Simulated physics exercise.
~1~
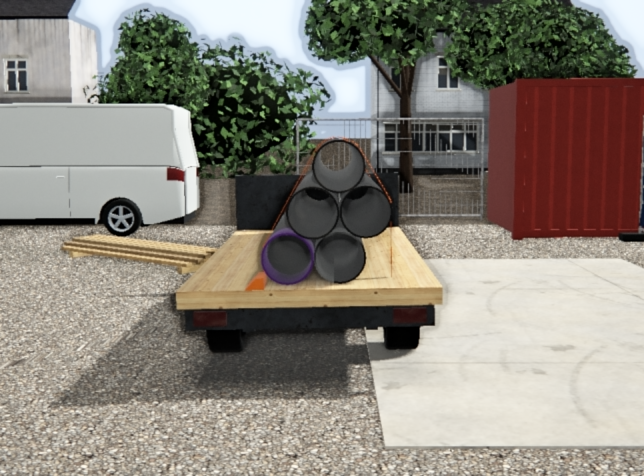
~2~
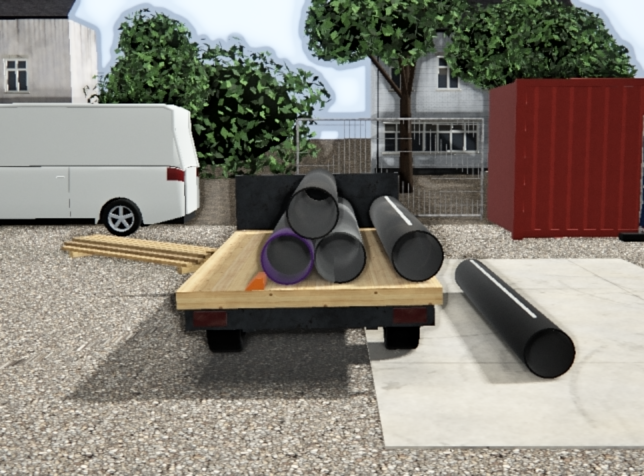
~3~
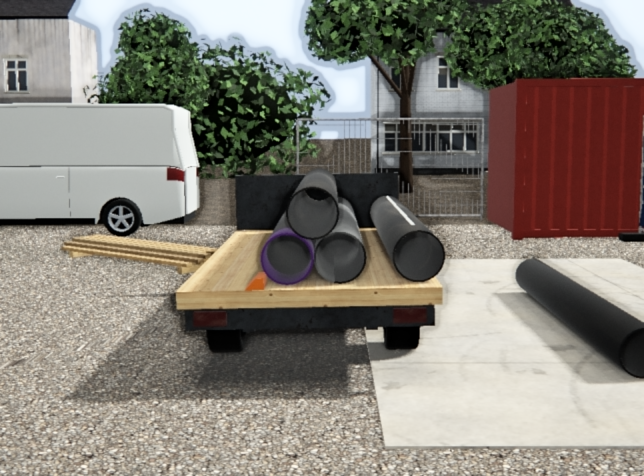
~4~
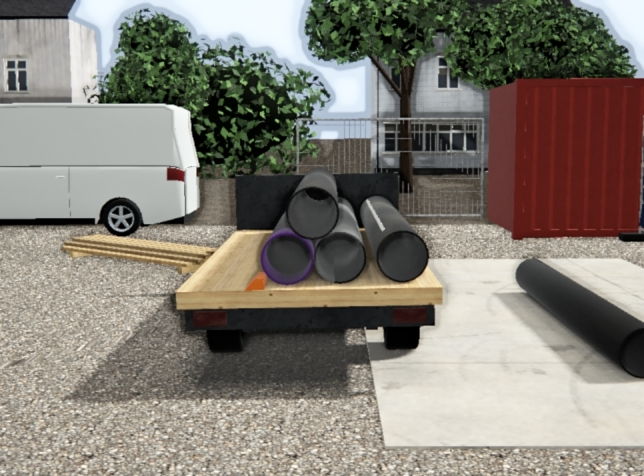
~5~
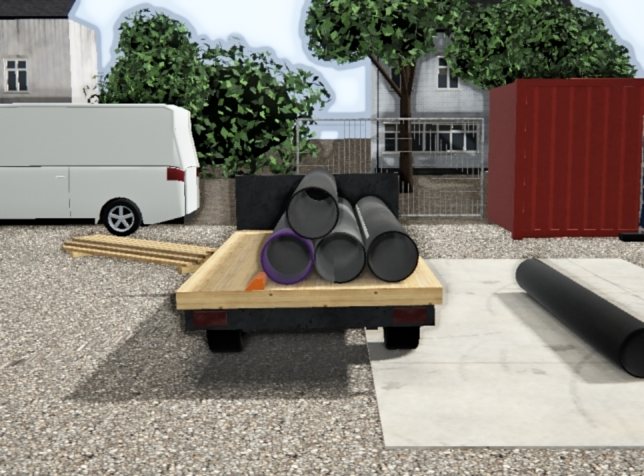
Stacked dark pipes collapsing on a parked trailer, one rolling off right onto concrete while the purple-rimmed pipe stays aboard by its chock.
